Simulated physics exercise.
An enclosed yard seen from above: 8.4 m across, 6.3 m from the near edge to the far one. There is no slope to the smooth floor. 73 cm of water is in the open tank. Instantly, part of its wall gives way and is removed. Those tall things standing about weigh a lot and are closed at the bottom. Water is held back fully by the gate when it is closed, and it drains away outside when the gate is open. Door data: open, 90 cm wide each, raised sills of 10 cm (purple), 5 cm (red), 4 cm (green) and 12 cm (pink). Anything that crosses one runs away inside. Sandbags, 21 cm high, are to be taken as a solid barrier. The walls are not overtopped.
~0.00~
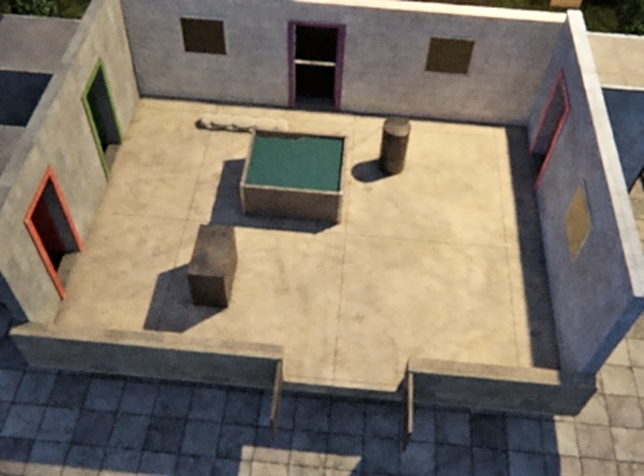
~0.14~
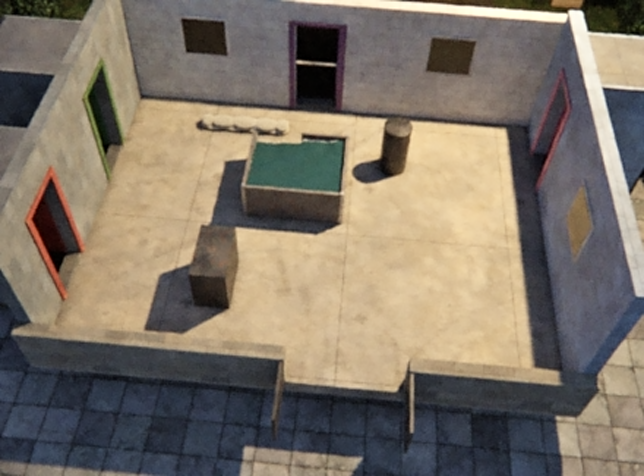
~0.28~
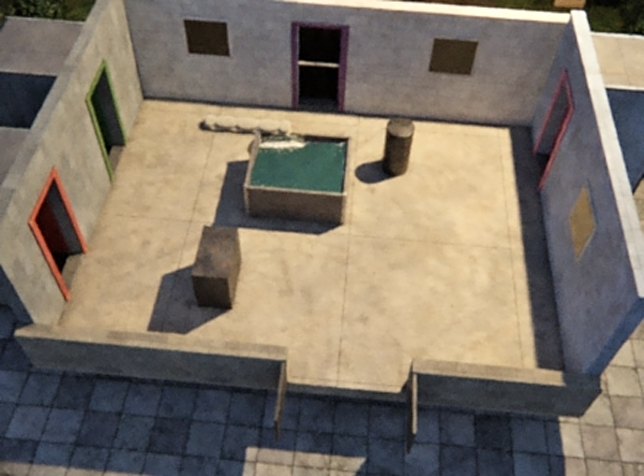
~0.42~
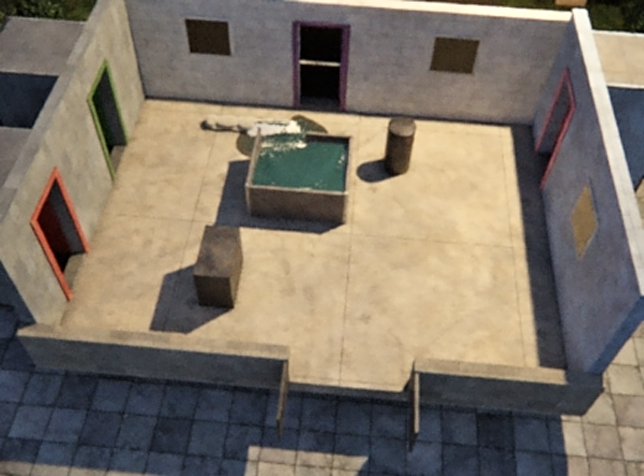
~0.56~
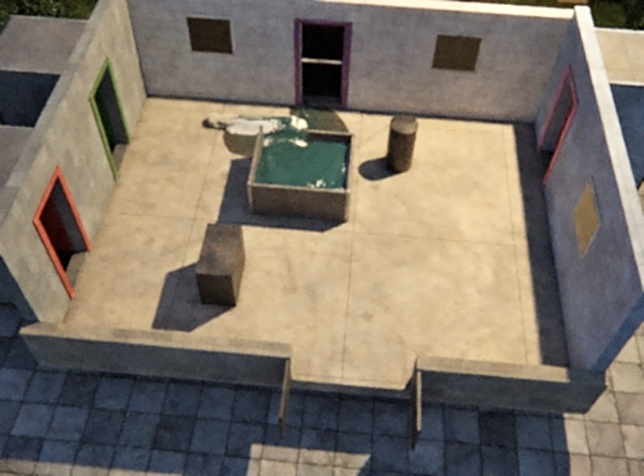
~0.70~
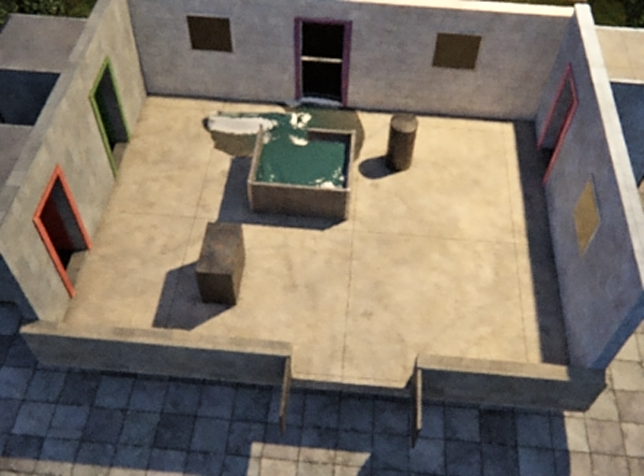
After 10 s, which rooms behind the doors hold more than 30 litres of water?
At the purple door the limit will be outstripped; at the red door the limit will not be outstripped; at the green door the limit will be outstripped; at the pink door the limit will not be outstripped.
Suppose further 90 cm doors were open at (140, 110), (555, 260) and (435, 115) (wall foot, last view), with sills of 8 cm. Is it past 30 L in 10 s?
More, less, less.
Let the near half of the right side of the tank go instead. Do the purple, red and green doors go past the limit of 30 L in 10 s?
Result: Purple limit not passed, red limit not passed, green limit not passed.
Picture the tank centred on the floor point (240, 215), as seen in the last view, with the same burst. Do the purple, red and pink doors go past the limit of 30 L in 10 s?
Purple gets no more than that, red gets no more than that, pink gets no more than that.
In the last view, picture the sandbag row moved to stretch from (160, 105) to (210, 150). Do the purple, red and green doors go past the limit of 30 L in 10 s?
Result: Purple door beyond the limit; red door inside the limit; green door inside the limit.
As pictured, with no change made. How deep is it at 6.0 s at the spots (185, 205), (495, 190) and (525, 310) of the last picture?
Depths in turn: Roughly 2, 4 and 0 centimetres.
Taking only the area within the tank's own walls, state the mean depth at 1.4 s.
The mean depth is around 43 cm.
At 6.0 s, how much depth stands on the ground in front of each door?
Depths: Purple door 8 cm, red door 3 cm, green door 7 cm, pink door 7 cm.
After 1.4 s water covers 15 % of the floor and is deepest (40 cm) near (280, 136); purple door 22 cm at the sill, 74 L in, red door not reached, green door not reached, pink door not reached.
After 2.2 s water covers 20 % of the floor and is deepest (32 cm) near (280, 136); purple door 21 cm at the sill, 152 L in, red door not reached, green door 12 cm at the sill, 20 L in, pink door not reached.
After 3.5 s water covers 30 % of the floor and is deepest (24 cm) near (280, 136); purple door 14 cm at the sill, 201 L in, red door 1 cm at the sill, 0 L in, green door 11 cm at the sill, 68 L in, pink door 9 cm at the sill, 0 L in.
After 6.0 s water covers 50 % of the floor and is deepest (12 cm) near (280, 136); purple door 8 cm at the sill, 215 L in, red door 3 cm at the sill, 0 L in, green door 7 cm at the sill, 132 L in, pink door 7 cm at the sill, 0 L in.
After 10.0 s water covers 75 % of the floor and is deepest (6 cm) near (62, 324); purple door 4 cm at the sill, 216 L in, red door 3 cm at the sill, 0 L in, green door 5 cm at the sill, 151 L in, pink door 4 cm at the sill, 0 L in.
